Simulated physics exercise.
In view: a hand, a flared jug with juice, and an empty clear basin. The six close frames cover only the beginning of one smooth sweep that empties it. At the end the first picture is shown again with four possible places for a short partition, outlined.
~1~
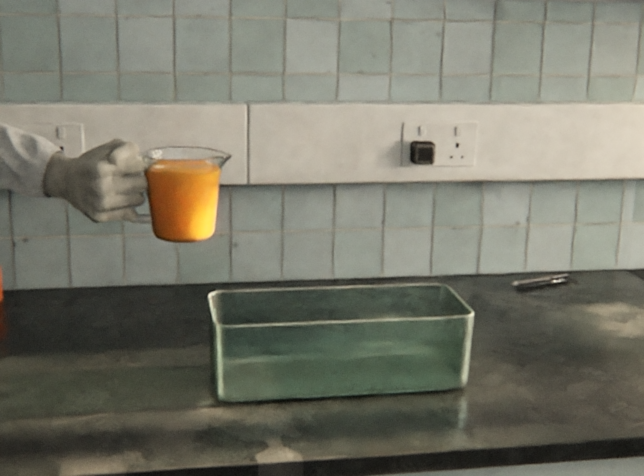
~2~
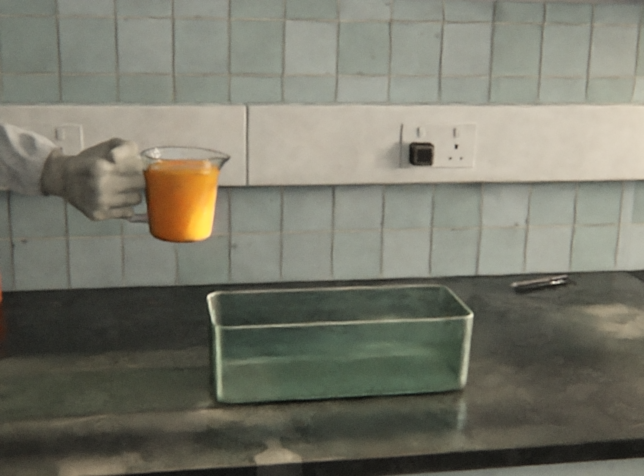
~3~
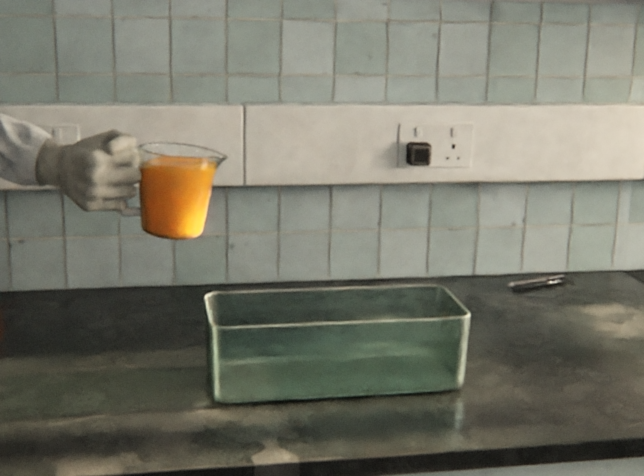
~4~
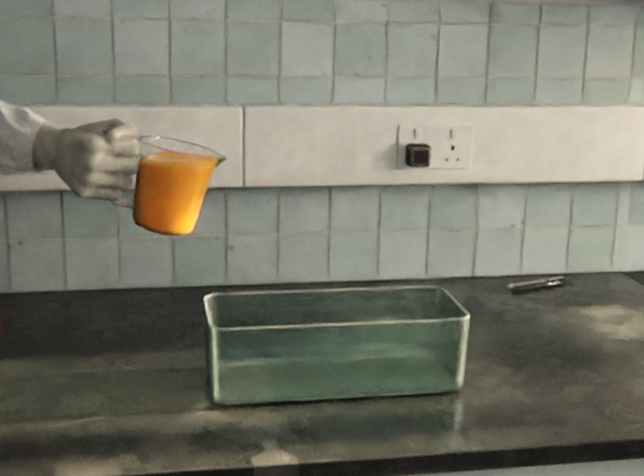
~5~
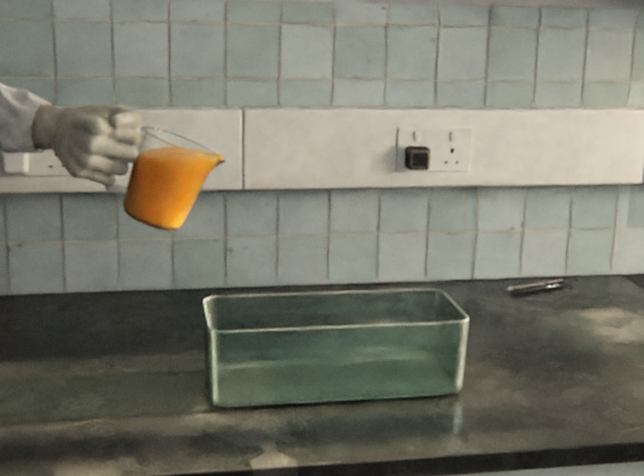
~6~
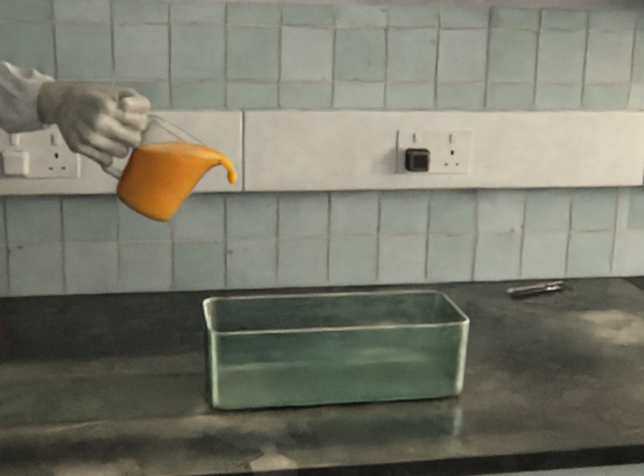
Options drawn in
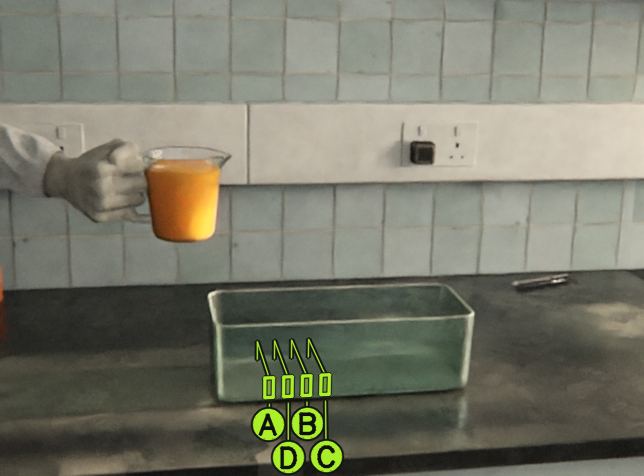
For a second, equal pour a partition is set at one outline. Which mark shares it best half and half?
It is C.
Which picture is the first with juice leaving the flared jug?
Picture 6.
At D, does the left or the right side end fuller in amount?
The right side.
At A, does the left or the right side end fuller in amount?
The right one.
On the marked copy, A at (269, 403); B at (306, 401); C at (325, 400); D at (288, 402).
If A is chosen, about 8 % ends left of the wall and 87 % right of it; 5 % is lost outside.
If B is chosen, about 14 % ends left of the wall and 81 % right of it; 4 % is lost outside.
If C is chosen, about 48 % ends left of the wall and 49 % right of it; 4 % is lost outside.
If D is chosen, about 11 % ends left of the wall and 84 % right of it; 5 % is lost outside.
